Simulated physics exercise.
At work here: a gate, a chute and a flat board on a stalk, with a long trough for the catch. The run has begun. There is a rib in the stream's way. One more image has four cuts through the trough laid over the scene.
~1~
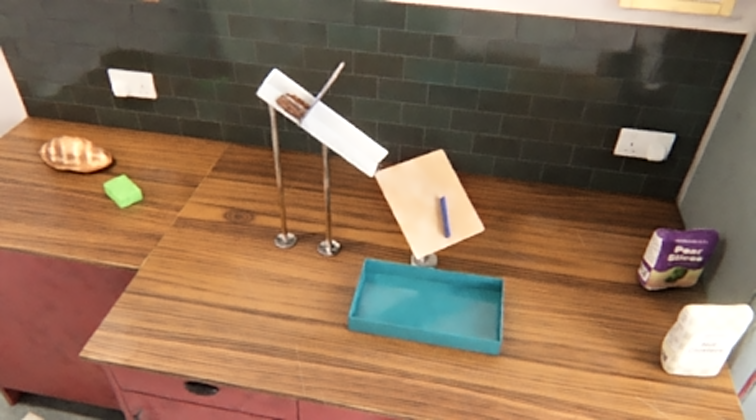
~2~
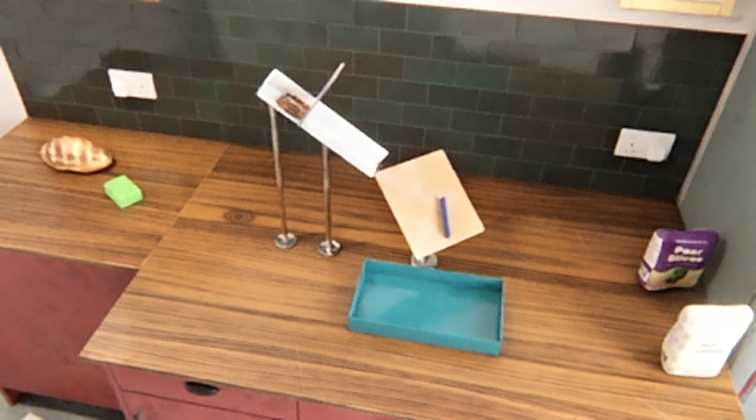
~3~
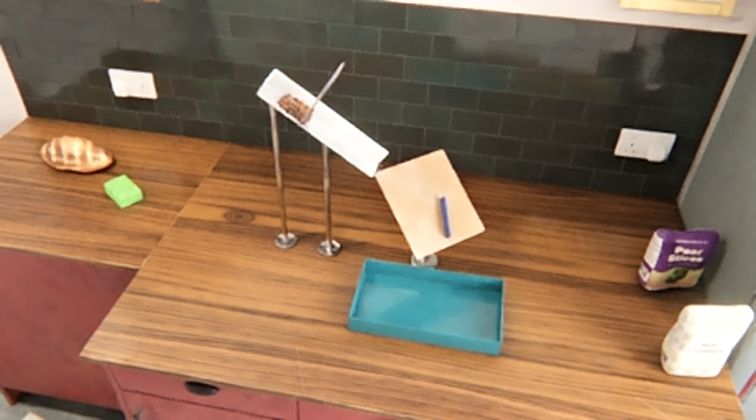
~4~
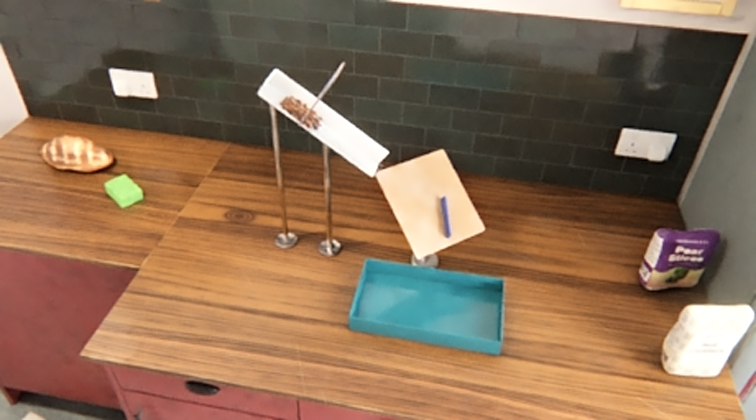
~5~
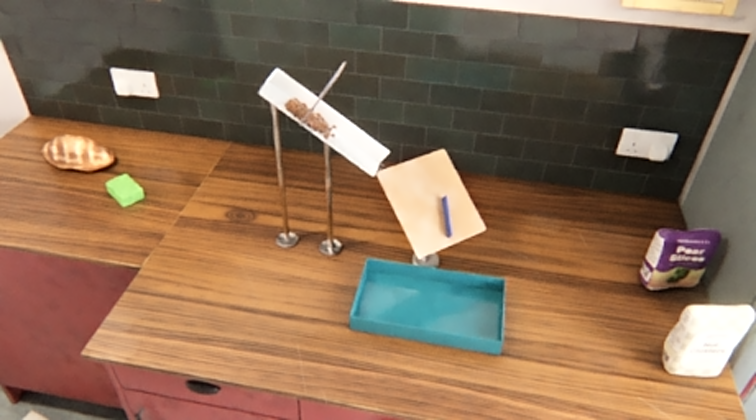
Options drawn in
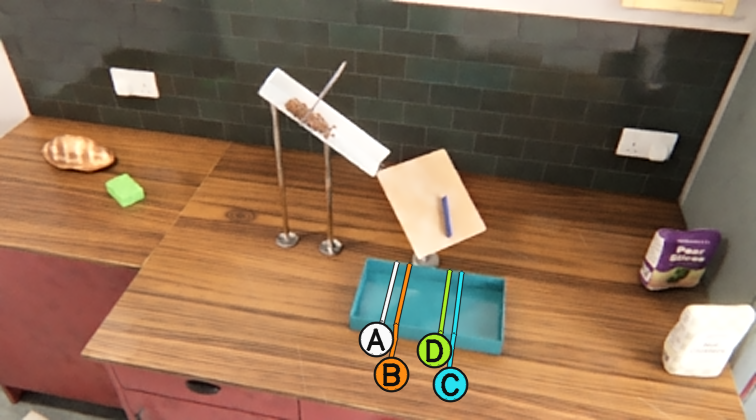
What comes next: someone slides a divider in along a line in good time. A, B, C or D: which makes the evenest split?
The answer is line C.
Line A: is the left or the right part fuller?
The right side.
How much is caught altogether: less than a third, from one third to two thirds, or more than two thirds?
More than two thirds.
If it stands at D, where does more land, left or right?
Right.
On the marked copy, line A crosses the front rim at (382, 322); line B crosses the front rim at (396, 324); line C crosses the front rim at (454, 334); line D crosses the front rim at (440, 332).
Choosing A, of what is caught, none on the left of the divider, all on the right.
Choosing B, of what is caught, none on the left of the divider, all on the right.
Choosing C, of what is caught, about two thirds on the left of the divider, about a third on the right.
Choosing D, of what is caught, a small part on the left of the divider, nearly all on the right.
